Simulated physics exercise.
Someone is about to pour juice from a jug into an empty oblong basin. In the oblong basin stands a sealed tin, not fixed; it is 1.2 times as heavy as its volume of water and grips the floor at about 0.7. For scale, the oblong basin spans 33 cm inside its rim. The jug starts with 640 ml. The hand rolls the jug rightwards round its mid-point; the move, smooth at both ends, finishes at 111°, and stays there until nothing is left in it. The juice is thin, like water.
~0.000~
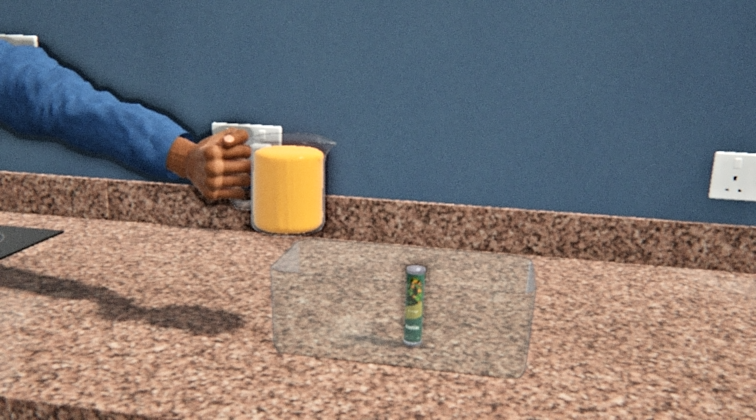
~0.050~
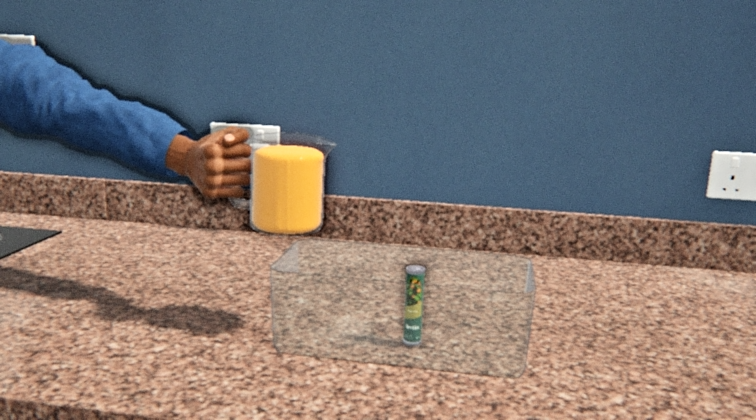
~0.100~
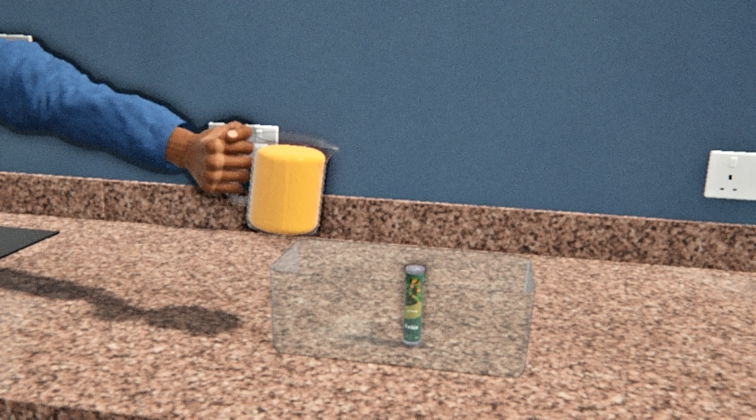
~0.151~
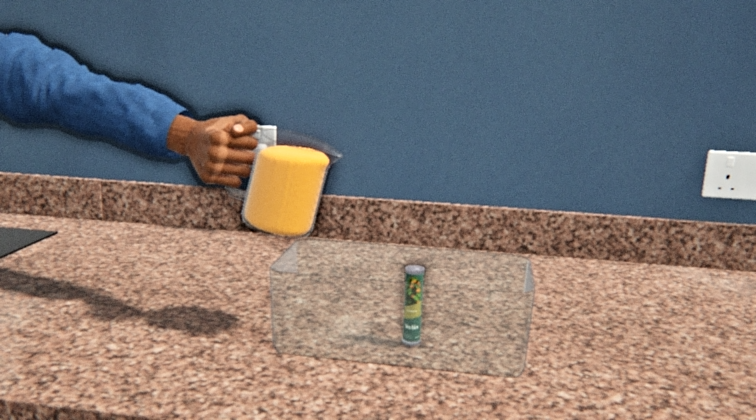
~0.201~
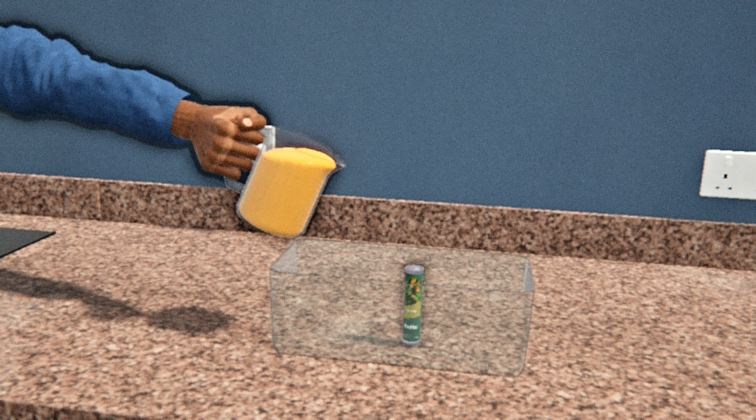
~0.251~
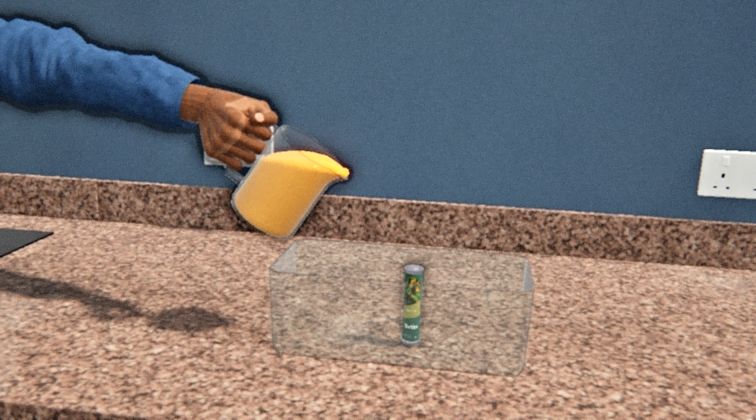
At the start, a hand in a blue sleeve holds an upright jug of orange-yellow juice above a granite counter, beside a clear oblong basin with a small green tin standing within its outline. The hand then rolls the jug rightwards, slowly then faster, and the juice shifts up into the spout.
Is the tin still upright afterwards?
The tin keeps standing.
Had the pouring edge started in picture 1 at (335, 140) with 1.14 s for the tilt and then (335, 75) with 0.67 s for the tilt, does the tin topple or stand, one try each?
First it remains upright; then it falls.
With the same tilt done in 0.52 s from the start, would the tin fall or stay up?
The tin remains upright.
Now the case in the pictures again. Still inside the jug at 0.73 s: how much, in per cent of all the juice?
About 14 per cent.
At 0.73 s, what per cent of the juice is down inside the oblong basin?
About 78 per cent.
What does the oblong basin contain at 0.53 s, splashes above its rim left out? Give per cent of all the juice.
Some 24 per cent.
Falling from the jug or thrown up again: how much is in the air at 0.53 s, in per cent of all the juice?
About 18 per cent.
By 0.53 s the tilt is 99° and 59 per cent is still to pour; the tin stands where it began.
By 0.73 s the tilt is 111° and 14 per cent is still to pour; the tin stands where it began.
By 0.94 s the tilt is 111° and 1 per cent is still to pour; the tin stands where it began.
By 1.17 s the tilt is 111° and 0 per cent is still to pour; the tin stands where it began.
At rest the tin stands where it began.
